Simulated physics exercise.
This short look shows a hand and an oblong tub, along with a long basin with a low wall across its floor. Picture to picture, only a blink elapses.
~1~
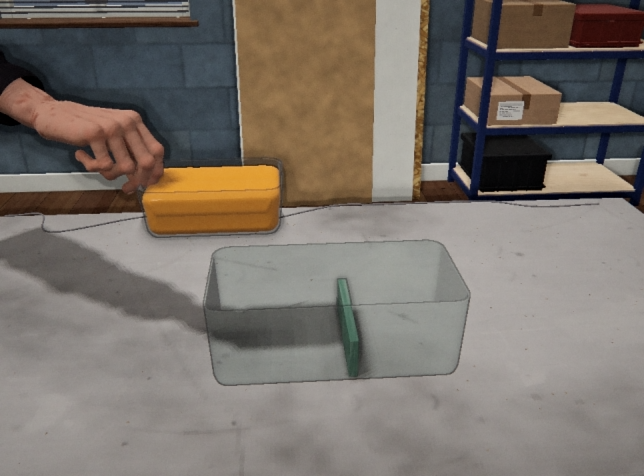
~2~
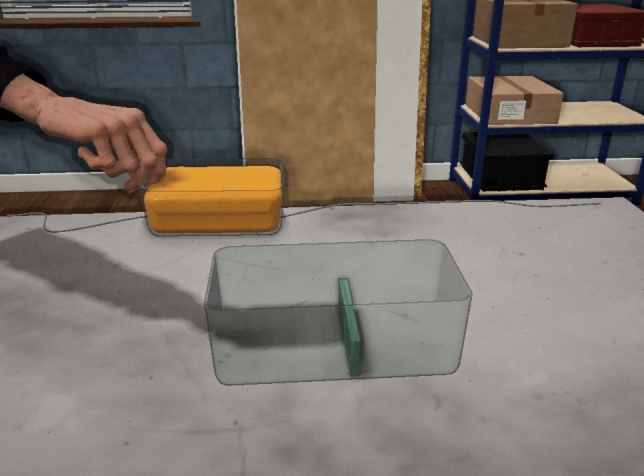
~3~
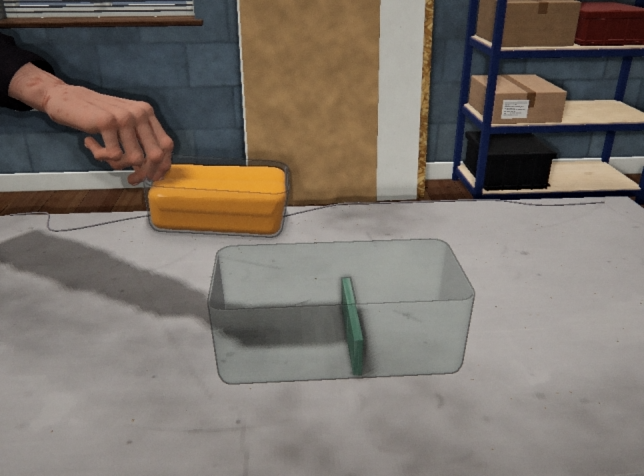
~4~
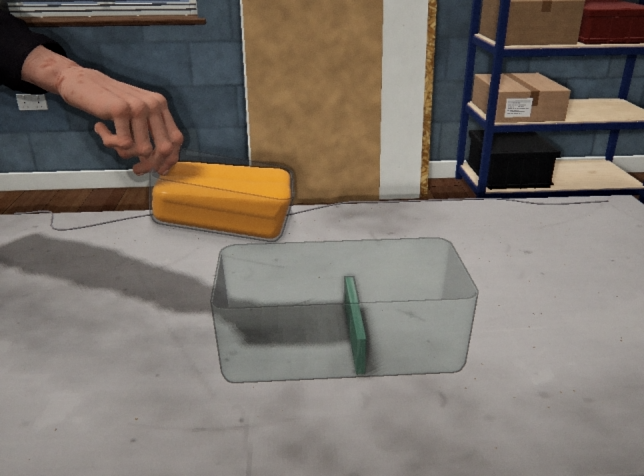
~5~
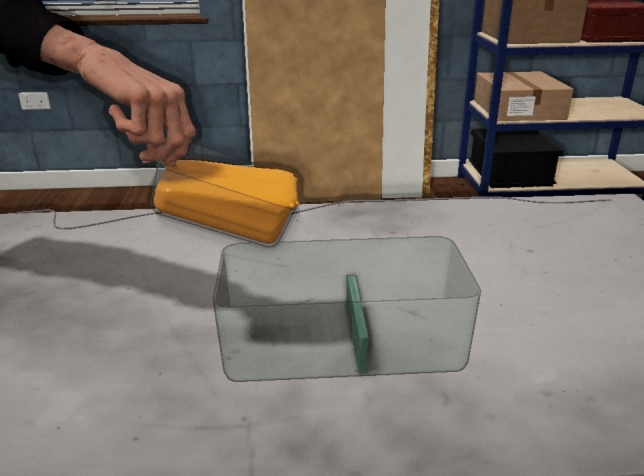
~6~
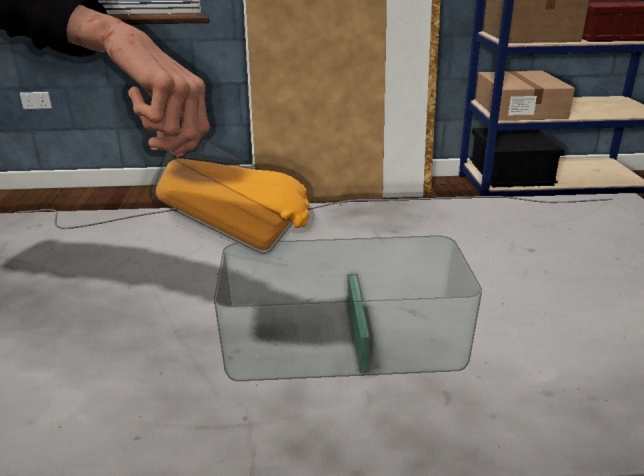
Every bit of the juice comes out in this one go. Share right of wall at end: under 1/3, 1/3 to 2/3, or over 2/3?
Under 1/3.
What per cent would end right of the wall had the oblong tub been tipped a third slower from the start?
About 15 per cent would end up there.
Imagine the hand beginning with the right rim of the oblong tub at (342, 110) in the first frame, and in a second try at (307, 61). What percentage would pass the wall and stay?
First about 75, then 65 per cent.
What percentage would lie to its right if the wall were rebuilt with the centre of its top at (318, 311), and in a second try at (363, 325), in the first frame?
In turn some 60 and 25 in a hundred.
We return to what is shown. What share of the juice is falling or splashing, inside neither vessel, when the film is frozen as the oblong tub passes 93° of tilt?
That works out near 20 percent.
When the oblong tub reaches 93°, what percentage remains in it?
About 10 % remains.
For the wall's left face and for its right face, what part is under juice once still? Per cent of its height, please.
The left reaches some 50 %, the right about 0 %.
A moment on, the oblong tub is tipped on its side and 8 per cent is still to pour, 68 is left of the wall and 3 right of it.
Next, the oblong tub is tipped right over and 1 per cent is still to pour, 85 is left of the wall and 3 right of it.
Then the oblong tub is tipped right over and 0 per cent is still to pour, 91 is left of the wall and 5 right of it.
Later the oblong tub is tipped right over and 0 per cent is still to pour, 91 is left of the wall and 5 right of it.
Finally, 91 per cent lies left of the wall, 5 right of it and 5 outside.
